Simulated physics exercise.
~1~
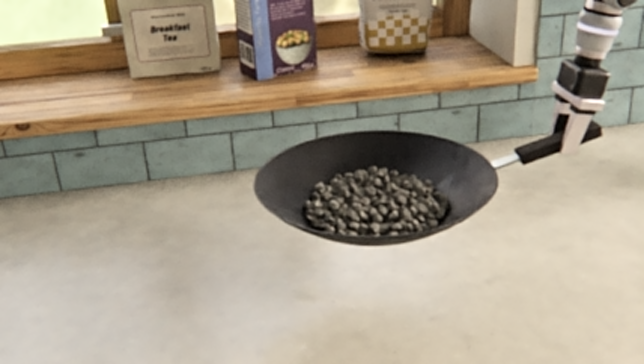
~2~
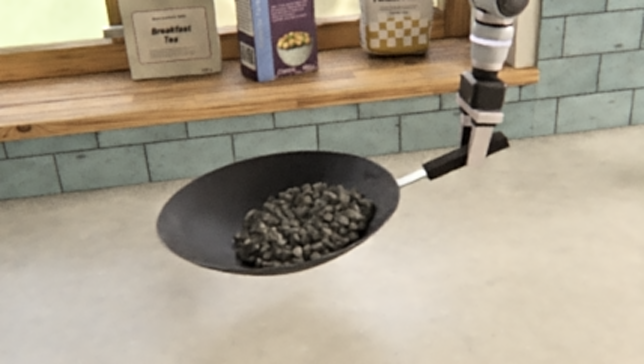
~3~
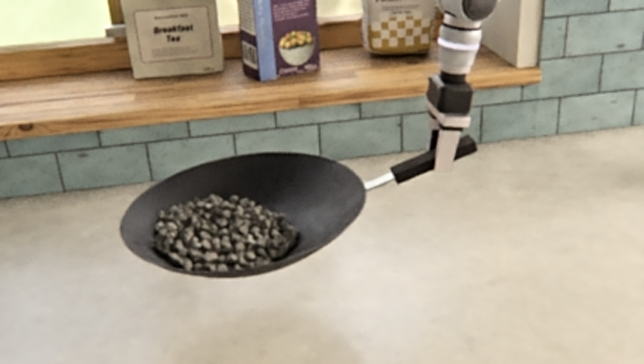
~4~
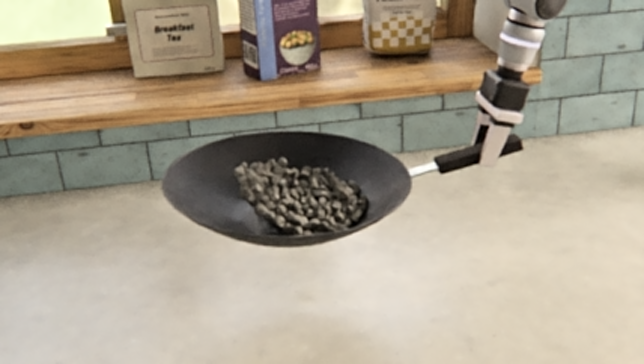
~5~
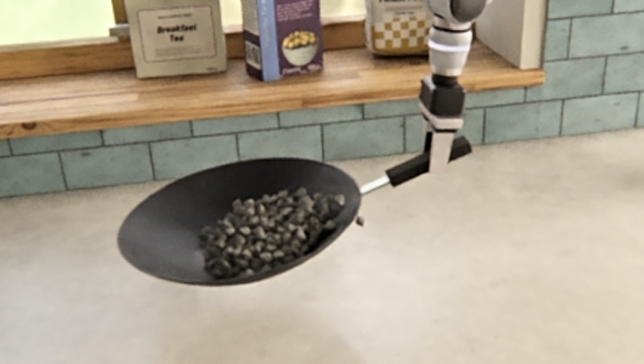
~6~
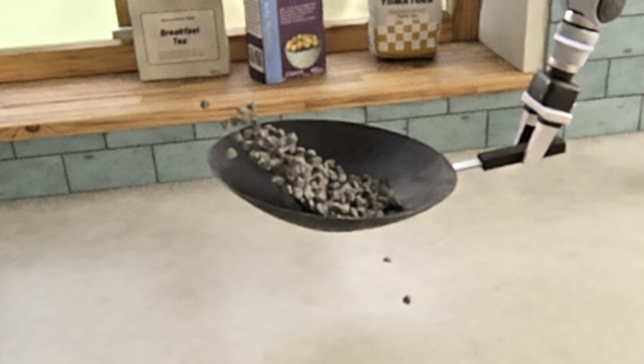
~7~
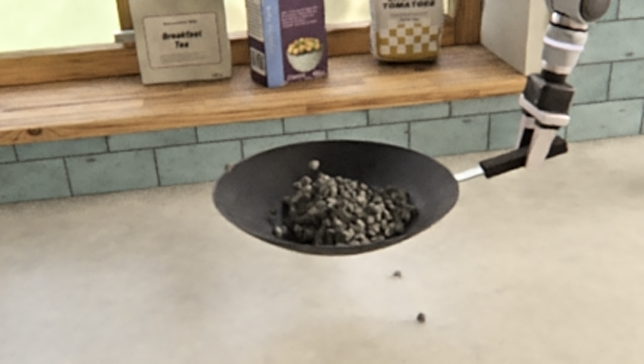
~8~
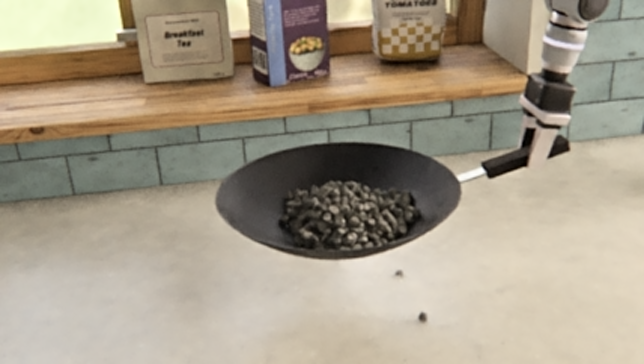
At the start, a robot arm holds a dark wok filled with small dark pebbles above a pale countertop, in front of a tiled wall and a wooden sill lined with food packages. The arm carries the wok to the left, and the pebbles slide inside it. It swings back to the right, then left and slightly down again, and a pebble slips over the rim near the handle. Moving right once more, the wok leans and the heap surges up its left side, some pebbles hopping at the rim. Finally the wok levels and stops, with the pebbles settled inside and two lying on the counter.
